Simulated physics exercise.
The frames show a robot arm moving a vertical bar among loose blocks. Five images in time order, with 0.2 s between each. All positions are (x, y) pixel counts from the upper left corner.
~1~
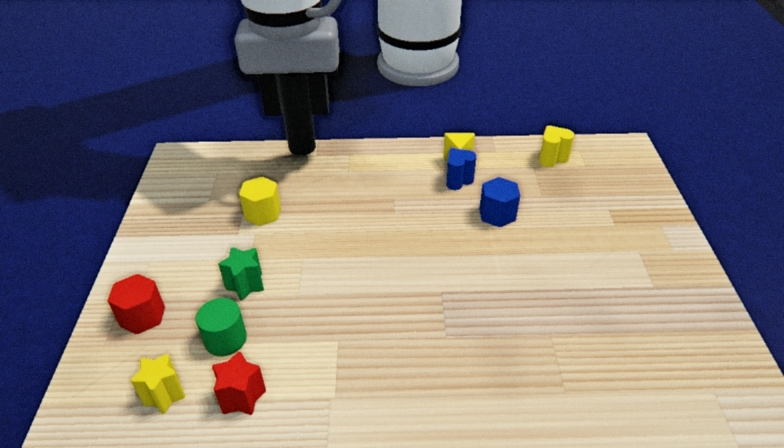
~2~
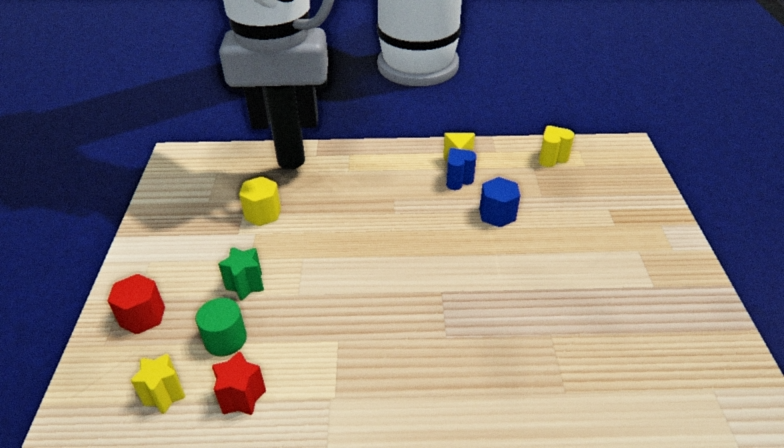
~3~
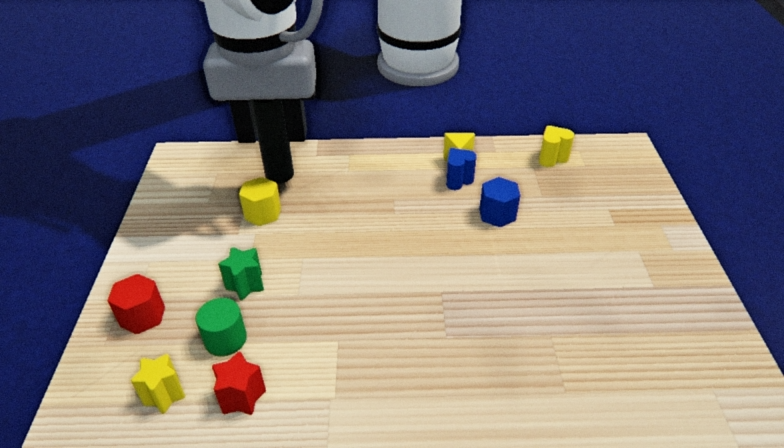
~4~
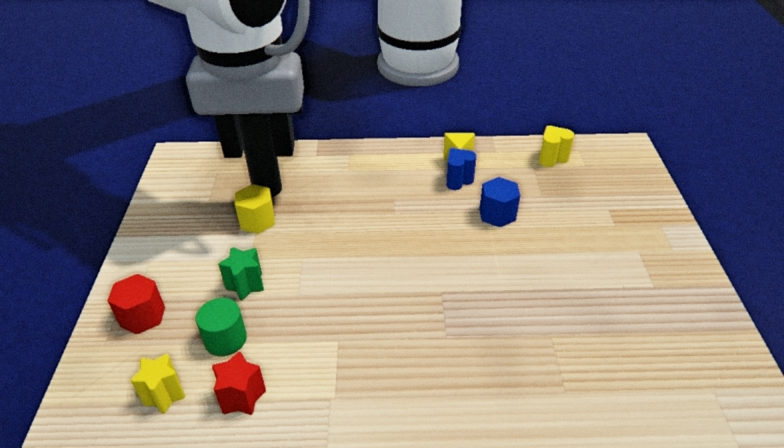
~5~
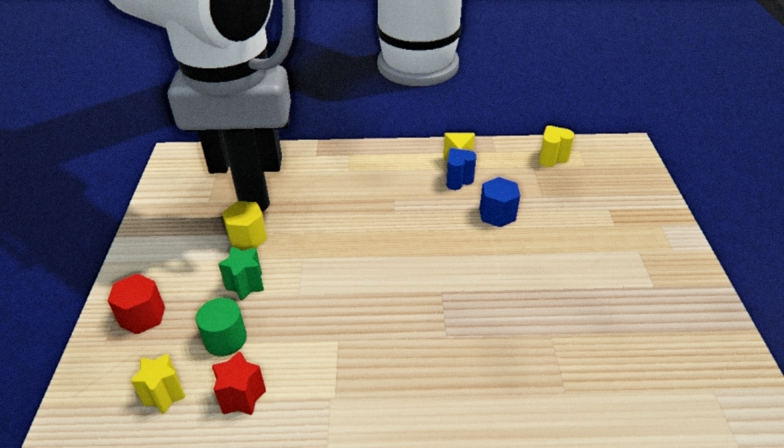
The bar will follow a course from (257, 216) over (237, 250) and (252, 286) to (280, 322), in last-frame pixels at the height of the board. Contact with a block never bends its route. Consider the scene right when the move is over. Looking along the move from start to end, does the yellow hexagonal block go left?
No, that is not what happens.
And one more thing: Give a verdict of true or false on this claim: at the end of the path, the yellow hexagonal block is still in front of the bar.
The claim does not hold.
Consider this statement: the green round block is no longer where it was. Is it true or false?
That claim is true.
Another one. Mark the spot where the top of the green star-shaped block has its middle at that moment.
At roughly (250, 319).
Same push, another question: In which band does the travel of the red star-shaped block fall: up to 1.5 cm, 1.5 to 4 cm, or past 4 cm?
I'd go with under 1.5 cm for this block.
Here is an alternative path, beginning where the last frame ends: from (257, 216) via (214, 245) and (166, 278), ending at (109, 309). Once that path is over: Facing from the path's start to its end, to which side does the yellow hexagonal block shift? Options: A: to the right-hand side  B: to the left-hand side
Option B.
On the path given first. One third of the way, bar at (234, 241); green star-shaped block at (237, 271), turned 50° anticlockwise; yellow hexagonal block at (219, 251).
Two thirds of the way, bar at (250, 276); green star-shaped block at (241, 286), turned 75° anticlockwise; yellow hexagonal block at (208, 277), turned 35° clockwise.
At the end, bar at (278, 311); green round block at (211, 330); red star-shaped block still; green star-shaped block at (250, 319), turned 40° anticlockwise; yellow hexagonal block at (208, 277), turned 35° clockwise.
